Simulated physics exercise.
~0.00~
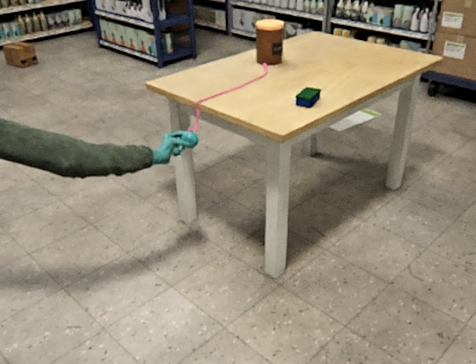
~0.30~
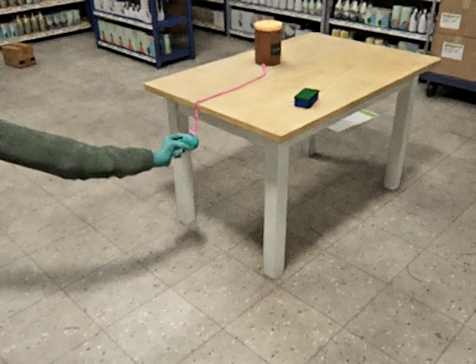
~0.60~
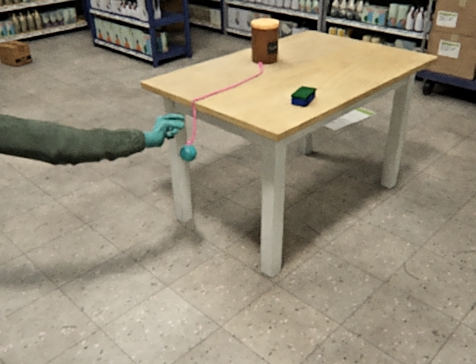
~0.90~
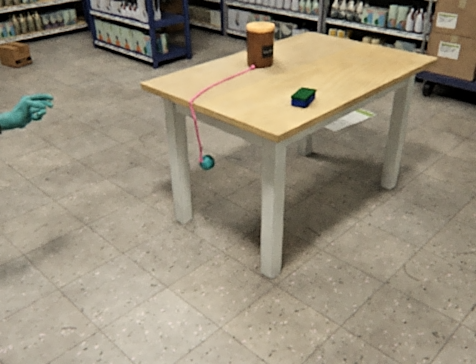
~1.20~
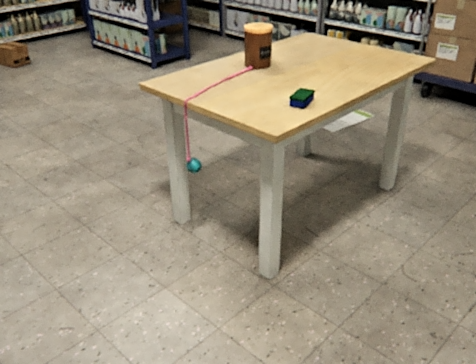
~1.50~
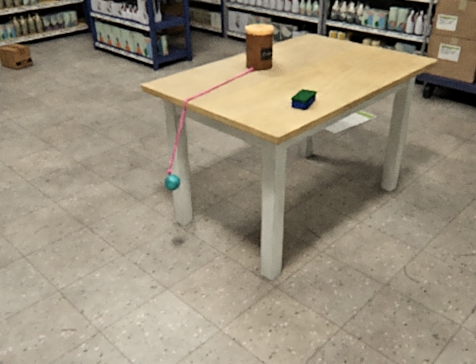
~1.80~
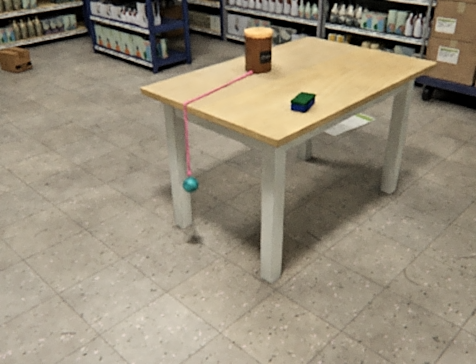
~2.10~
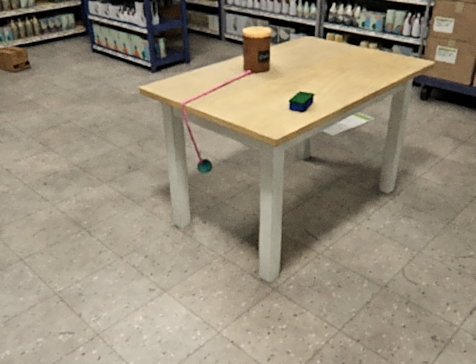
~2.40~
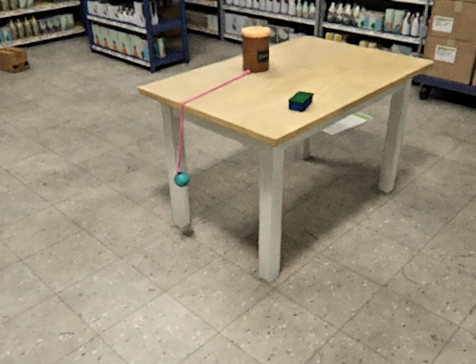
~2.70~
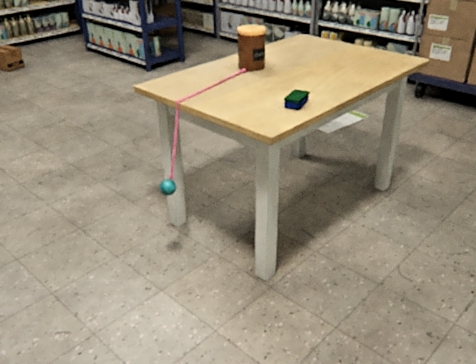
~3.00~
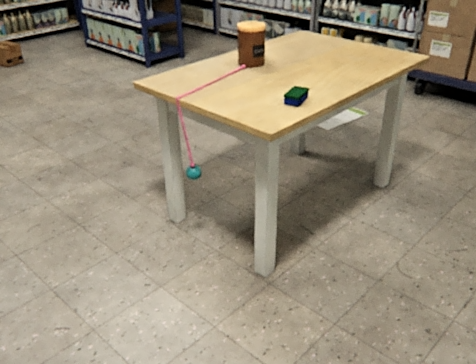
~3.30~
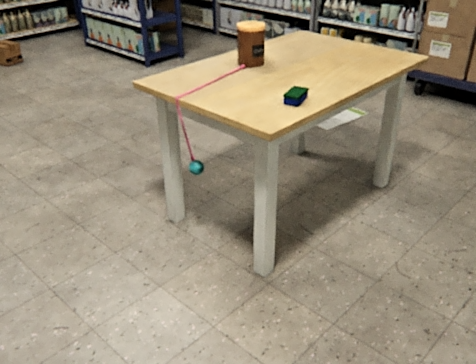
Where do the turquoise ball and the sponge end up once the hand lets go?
The turquoise ball ends up dangling in mid-air from the table's edge by its cord, and the sponge stays in its place on the tabletop.
